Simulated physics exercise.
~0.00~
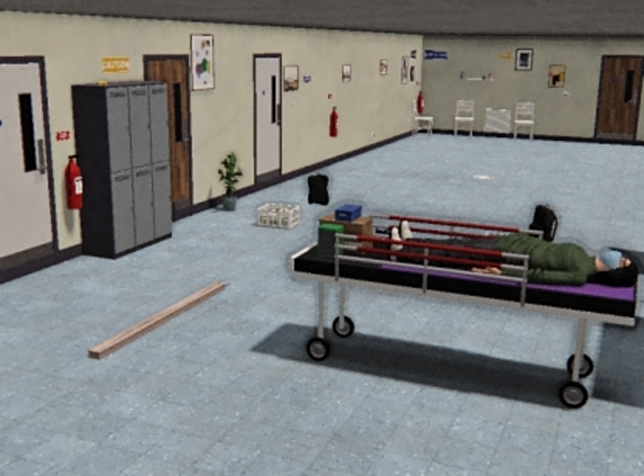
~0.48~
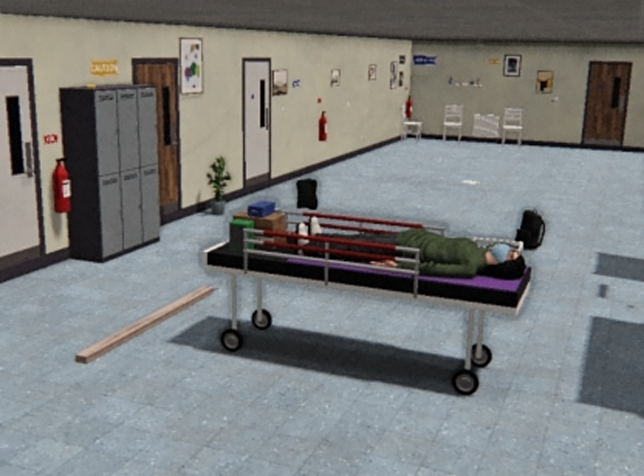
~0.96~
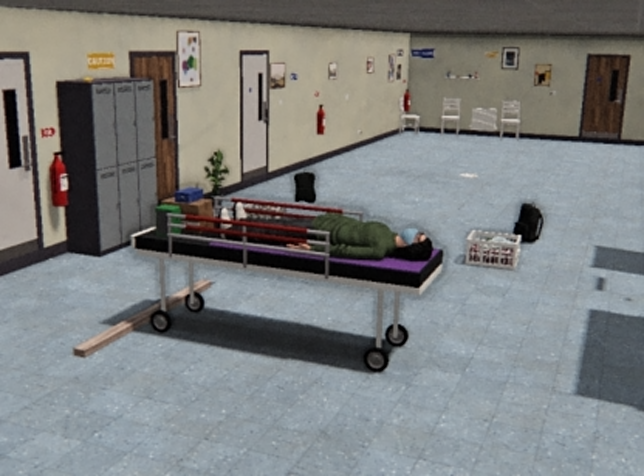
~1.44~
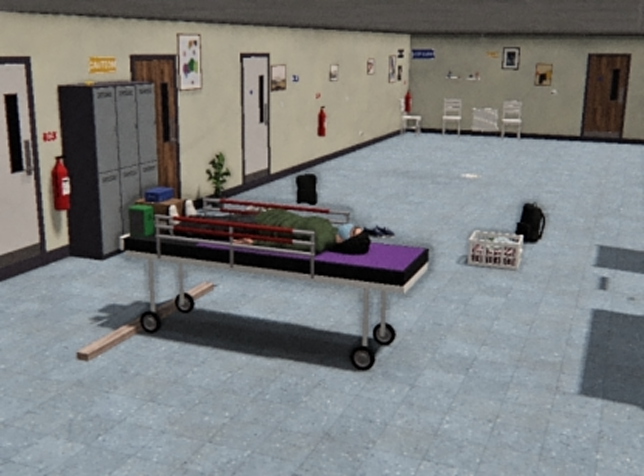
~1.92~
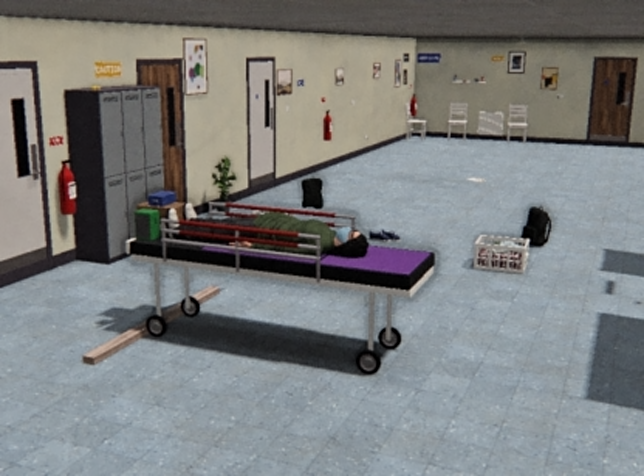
In a wide corridor with lockers and a blue tiled floor, a wheeled trolley carrying a person lying down and several small boxes rolls left and stops by a wooden strip, and the person slides further left toward the boxes, which stay aboard.
